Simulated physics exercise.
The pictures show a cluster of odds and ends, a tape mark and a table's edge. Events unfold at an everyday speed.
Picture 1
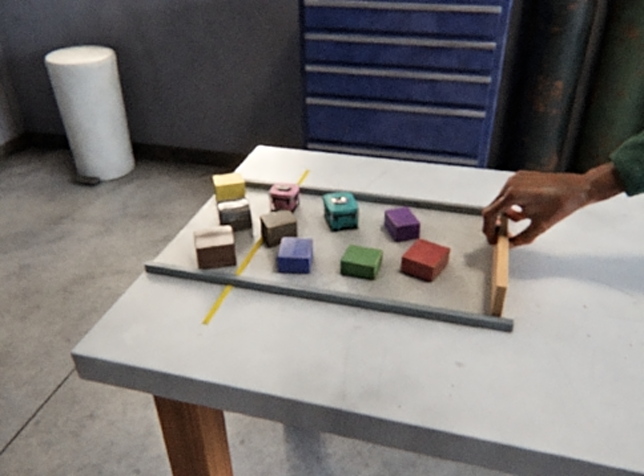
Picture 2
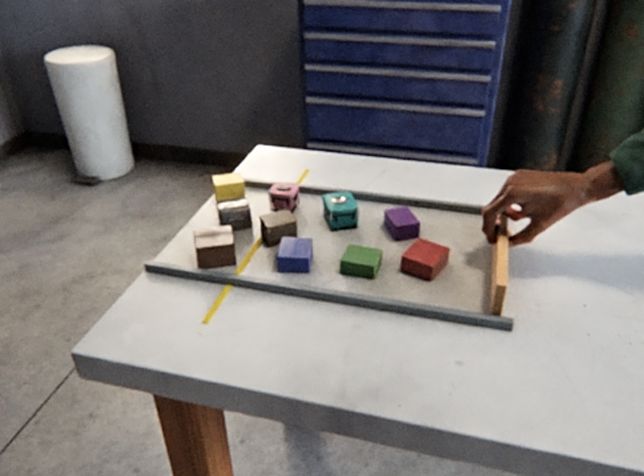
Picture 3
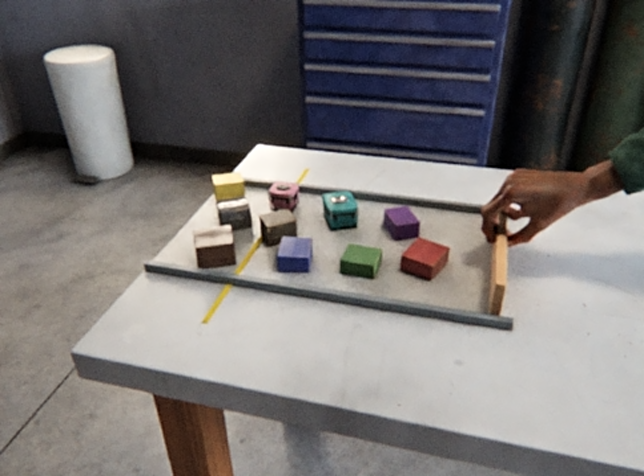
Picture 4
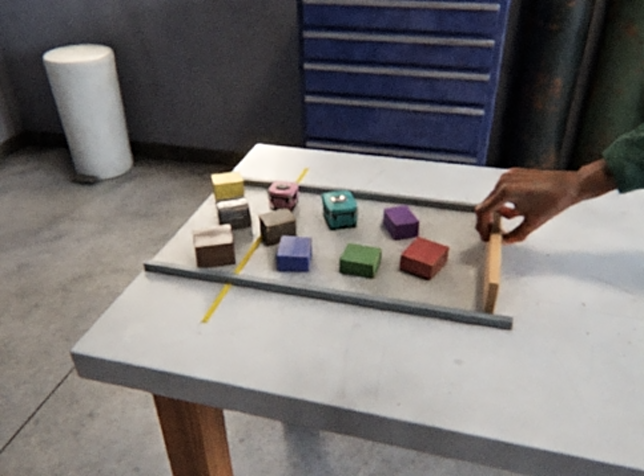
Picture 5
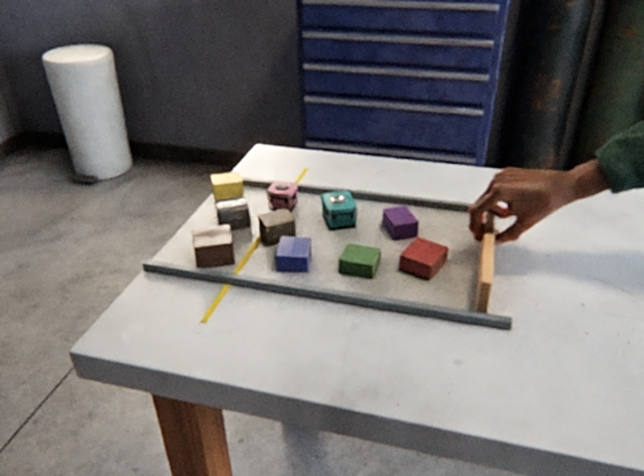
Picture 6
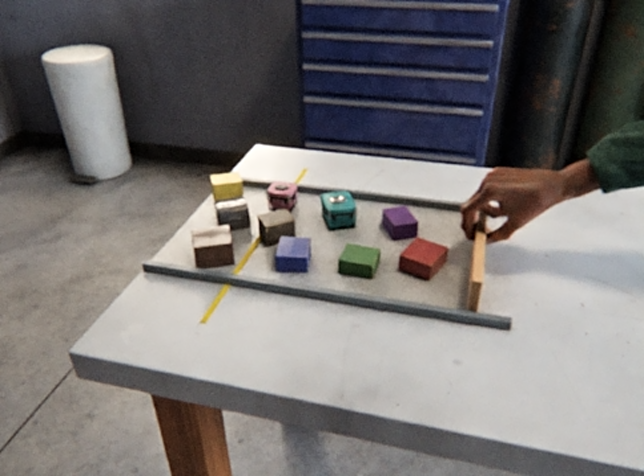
A hand sliding an upright wooden board slowly left along a railed tabletop track, toward colourful blocks that stay still.
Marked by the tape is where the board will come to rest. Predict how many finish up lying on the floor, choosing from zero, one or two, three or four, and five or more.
My prediction is one or two.
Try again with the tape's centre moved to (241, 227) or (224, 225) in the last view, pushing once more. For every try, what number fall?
In order, 5 then 7.
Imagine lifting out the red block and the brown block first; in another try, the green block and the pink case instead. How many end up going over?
1 in the first try, 0 in the second.
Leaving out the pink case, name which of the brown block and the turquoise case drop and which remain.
Well, the brown block goes off the edge while the turquoise case is still there.
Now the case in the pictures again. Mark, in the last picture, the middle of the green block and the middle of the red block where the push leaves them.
Final pixels, roughly: (201, 242) for the first, (240, 235) for the other.
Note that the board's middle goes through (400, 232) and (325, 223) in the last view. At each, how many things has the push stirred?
3 at one spot and 8 at the other.
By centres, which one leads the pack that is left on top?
The blue block.
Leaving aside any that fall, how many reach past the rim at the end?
My count gives 2.
Early on, none off yet; yellow block at rest near (227, 188); grey box at rest near (232, 214); brown block at rest near (213, 247).
A while later, none off yet; yellow block at rest near (227, 188); grey box at rest near (232, 214); brown block travelled a little near (194, 246).
Finally, the number that fall off is one or two; lost, brown block and yellow block.
